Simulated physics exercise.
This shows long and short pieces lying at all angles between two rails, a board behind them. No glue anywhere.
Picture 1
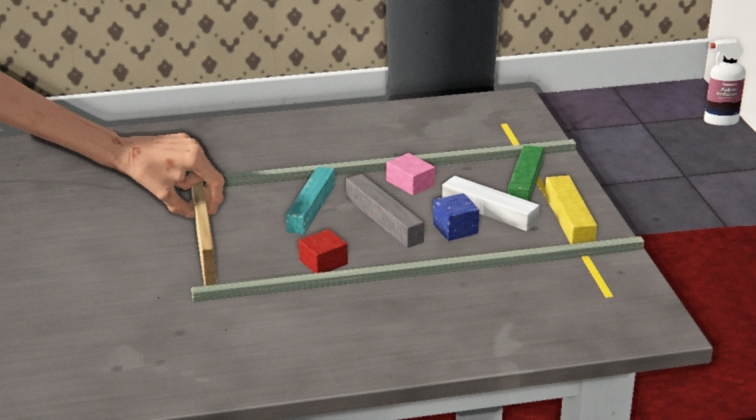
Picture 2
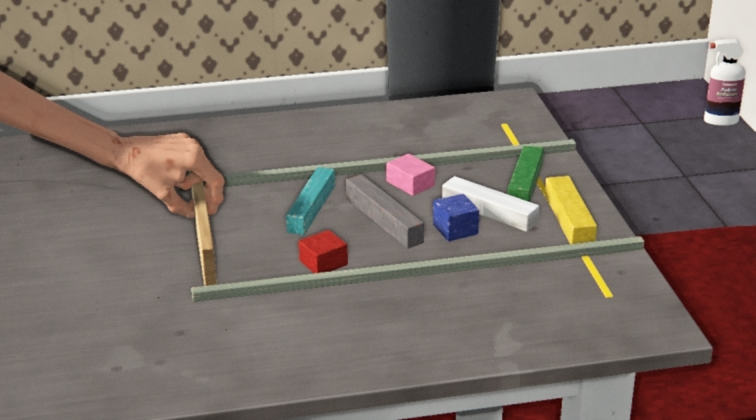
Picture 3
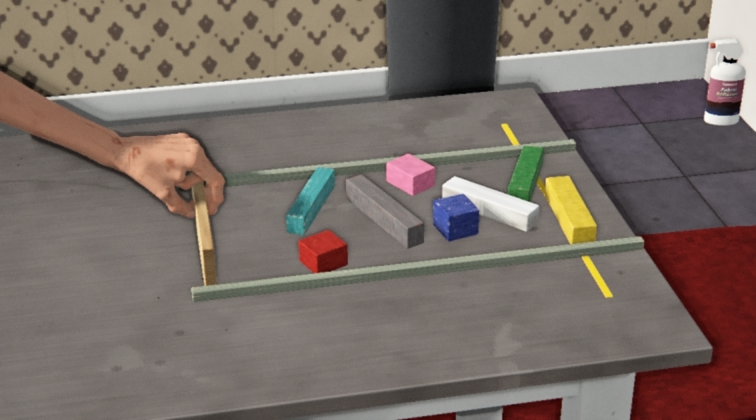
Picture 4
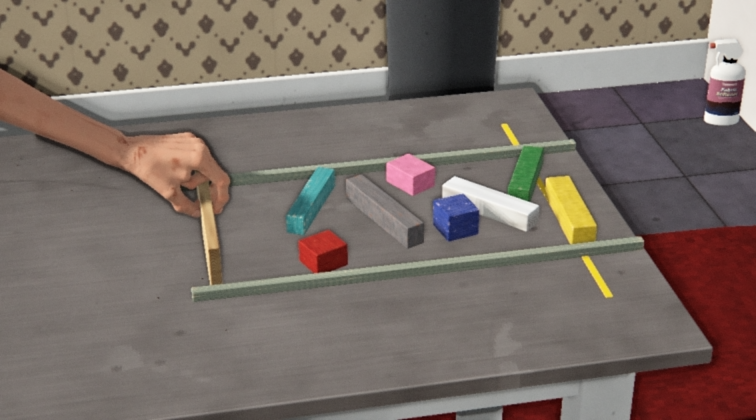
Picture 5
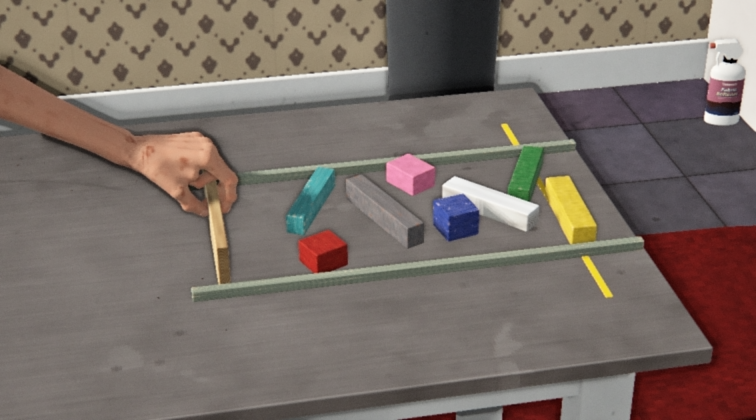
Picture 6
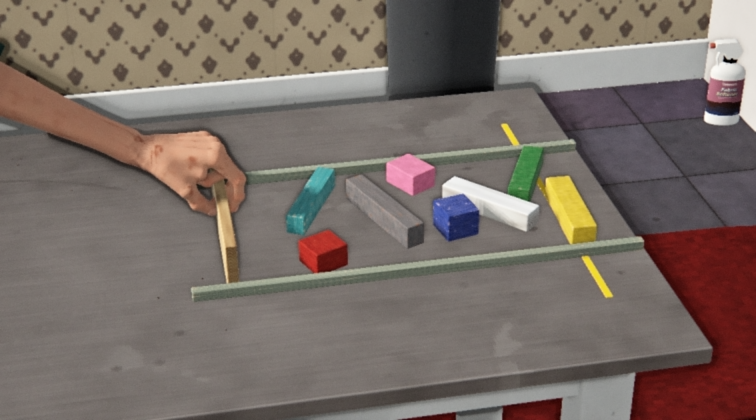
A hand holds a wooden board upright and still at the left of a grey table, behind coloured blocks and bars scattered between two rails. The hand then slides the board slowly a short way right, leaving a gap before the turquoise bar and red block, while every piece stays still.
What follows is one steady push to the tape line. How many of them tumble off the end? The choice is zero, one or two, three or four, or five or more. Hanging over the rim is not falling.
As it turns out, the number that fall off is three or four.
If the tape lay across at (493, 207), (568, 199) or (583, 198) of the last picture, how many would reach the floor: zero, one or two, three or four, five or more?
For each place: None at all; 3 or 4; five or more.
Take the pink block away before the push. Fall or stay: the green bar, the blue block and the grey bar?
The green bar falls; the blue block drops off; the grey bar is kept.
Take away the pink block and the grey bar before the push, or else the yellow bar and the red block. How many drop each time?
1 in the first case, 2 in the second.
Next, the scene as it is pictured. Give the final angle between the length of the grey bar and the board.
About 10°.
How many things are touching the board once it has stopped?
That makes 2.
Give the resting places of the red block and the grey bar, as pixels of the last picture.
About (591, 227), and the other about (586, 189).
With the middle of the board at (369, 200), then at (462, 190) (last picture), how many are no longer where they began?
The counts are 3 and 8.
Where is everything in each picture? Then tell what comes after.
Yellow bar (570, 210); green bar (526, 175); white stick (490, 203); board (201, 218); tape (551, 201), in the first picture.
Green bar (526, 175); pink block (411, 174), in the second picture.
White stick (490, 203); board (201, 218), in the third picture.
Yellow bar (570, 210); turquoise bar (311, 200), in the fourth picture.
Green bar (526, 175); grey bar (384, 210), in the fifth picture.
Yellow bar (570, 210); green bar (526, 175); white stick (490, 203); board (223, 215); tape (551, 201), in the sixth picture.
A little later, none off yet; yellow bar at rest near (570, 210); green bar at rest near (526, 175); white stick at rest near (490, 203).
When it is over, the number that fall off is three or four; down, blue block, white stick, green bar and yellow bar.
